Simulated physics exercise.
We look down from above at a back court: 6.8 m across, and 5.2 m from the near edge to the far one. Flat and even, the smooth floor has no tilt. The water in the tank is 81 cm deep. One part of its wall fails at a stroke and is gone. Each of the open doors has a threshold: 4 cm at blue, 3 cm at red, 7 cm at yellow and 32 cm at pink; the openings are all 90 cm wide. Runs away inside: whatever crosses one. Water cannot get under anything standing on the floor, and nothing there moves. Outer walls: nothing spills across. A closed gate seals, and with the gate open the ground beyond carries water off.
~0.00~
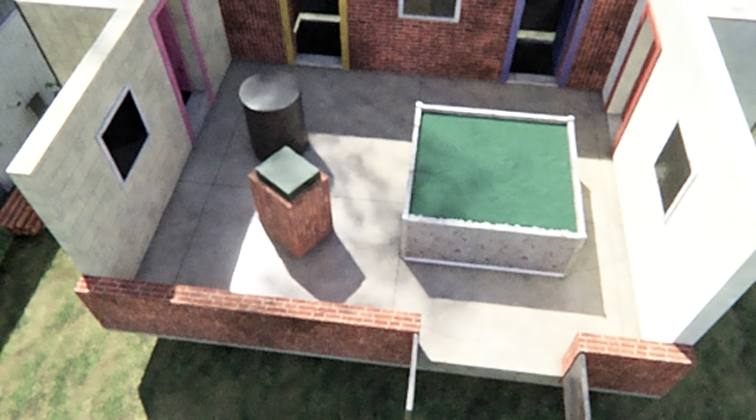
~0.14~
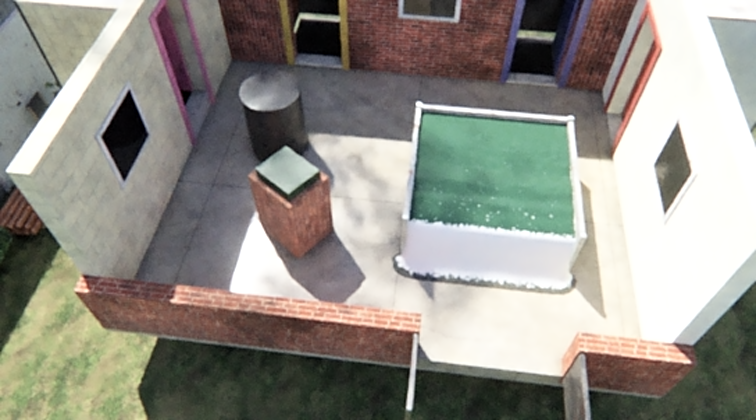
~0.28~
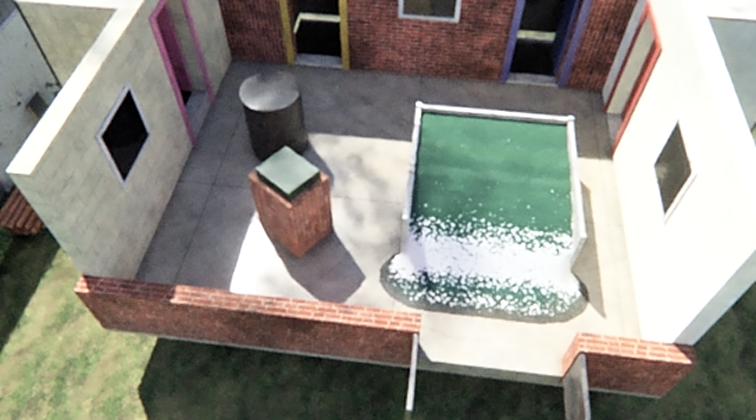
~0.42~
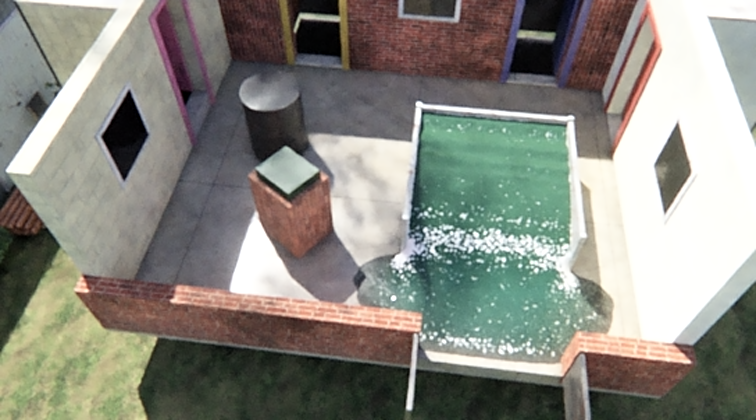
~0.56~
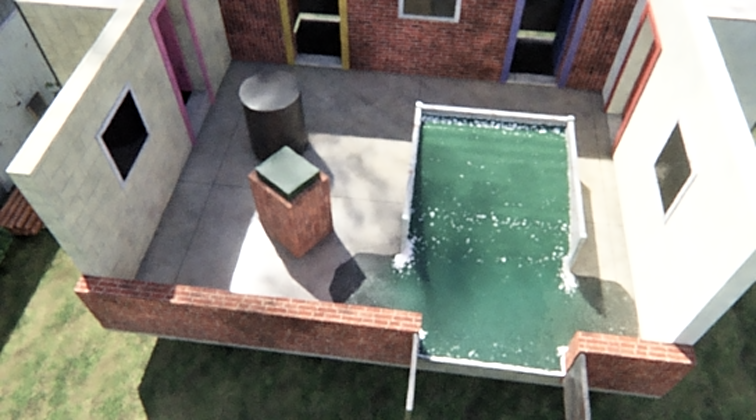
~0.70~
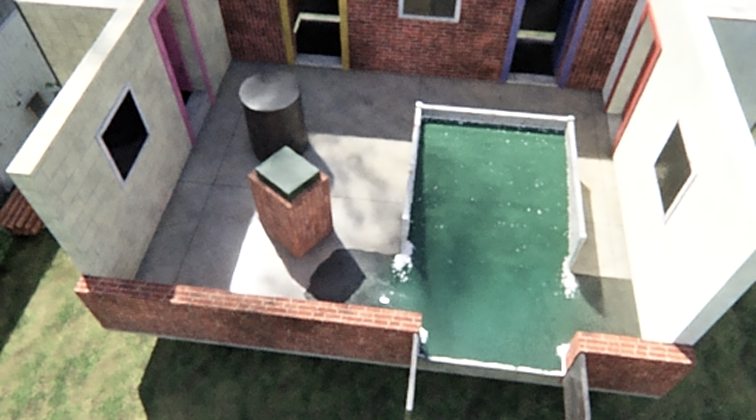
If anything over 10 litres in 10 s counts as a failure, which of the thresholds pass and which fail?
The blue door fails. The red door fails. The yellow door passes. The pink door passes.
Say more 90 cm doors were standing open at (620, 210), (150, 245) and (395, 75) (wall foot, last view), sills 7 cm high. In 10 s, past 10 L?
The first one doesn't reach it, the second one exceeds it, and the third one doesn't reach it.
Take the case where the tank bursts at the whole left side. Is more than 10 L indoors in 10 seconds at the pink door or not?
Then pink does not exceed it.
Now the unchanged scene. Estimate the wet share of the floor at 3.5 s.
I'd say around 50 % is wet.
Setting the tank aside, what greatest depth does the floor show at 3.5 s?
Max around 26 cm.
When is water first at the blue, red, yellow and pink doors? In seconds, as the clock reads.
Blue: 3.2 s; red: 2.8 s; yellow: 5.0 s; pink: 3.2 s.
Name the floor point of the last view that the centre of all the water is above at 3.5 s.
Centre: Approx. (434, 239) px.
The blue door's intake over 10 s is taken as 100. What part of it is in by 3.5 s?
About 5%.
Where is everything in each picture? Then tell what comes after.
In the first frame, still water, 81 cm deep, in the tank at (493, 169).
In the second frame, the front is at (571, 278), 1.2 m from the gap at (486, 253); 0.6 m2 of floor is under water; 81 cm left at the back of the tank.
In the third frame, the front is at (386, 280), 1.4 m from the gap at (486, 254); 1.8 m2 of floor is under water; 81 cm left at the back of the tank.
In the fourth frame, the front is at (599, 332), 1.7 m from the gap at (485, 255); 3.7 m2 of floor is under water; 78 cm left at the back of the tank.
In the fifth frame, the front is at a hidden place, 2.2 m from the gap at (485, 255); 5.0 m2 of floor is under water; 70 cm left at the back of the tank.
In the sixth frame, water pours out at (485, 256) and has run 2.5 m, to a hidden place; typically 13 cm deep outside, 70 cm at the tank's back.
After 1.4 s water covers 20 % of the floor and is deepest (47 cm) near (637, 366); blue door not reached, red door not reached, yellow door not reached, pink door not reached.
After 2.2 s water covers 35 % of the floor and is deepest (34 cm) near (637, 366); blue door not reached, red door not reached, yellow door not reached, pink door not reached.
After 3.5 s water covers 50 % of the floor and is deepest (26 cm) near (595, 90); blue door 5 cm at the sill, 1 L in, red door 5 cm at the sill, 0 L in, yellow door not reached, pink door 4 cm at the sill, 0 L in.
After 6.0 s water covers 80 % of the floor and is deepest (12 cm) near (227, 72); blue door 6 cm at the sill, 23 L in, red door 5 cm at the sill, 11 L in, yellow door 6 cm at the sill, 0 L in, pink door 3 cm at the sill, 0 L in.
After 10.0 s water covers 95 % of the floor and is deepest (7 cm) near (312, 206); blue door 4 cm at the sill, 30 L in, red door 4 cm at the sill, 24 L in, yellow door 4 cm at the sill, 0 L in, pink door 4 cm at the sill, 0 L in.
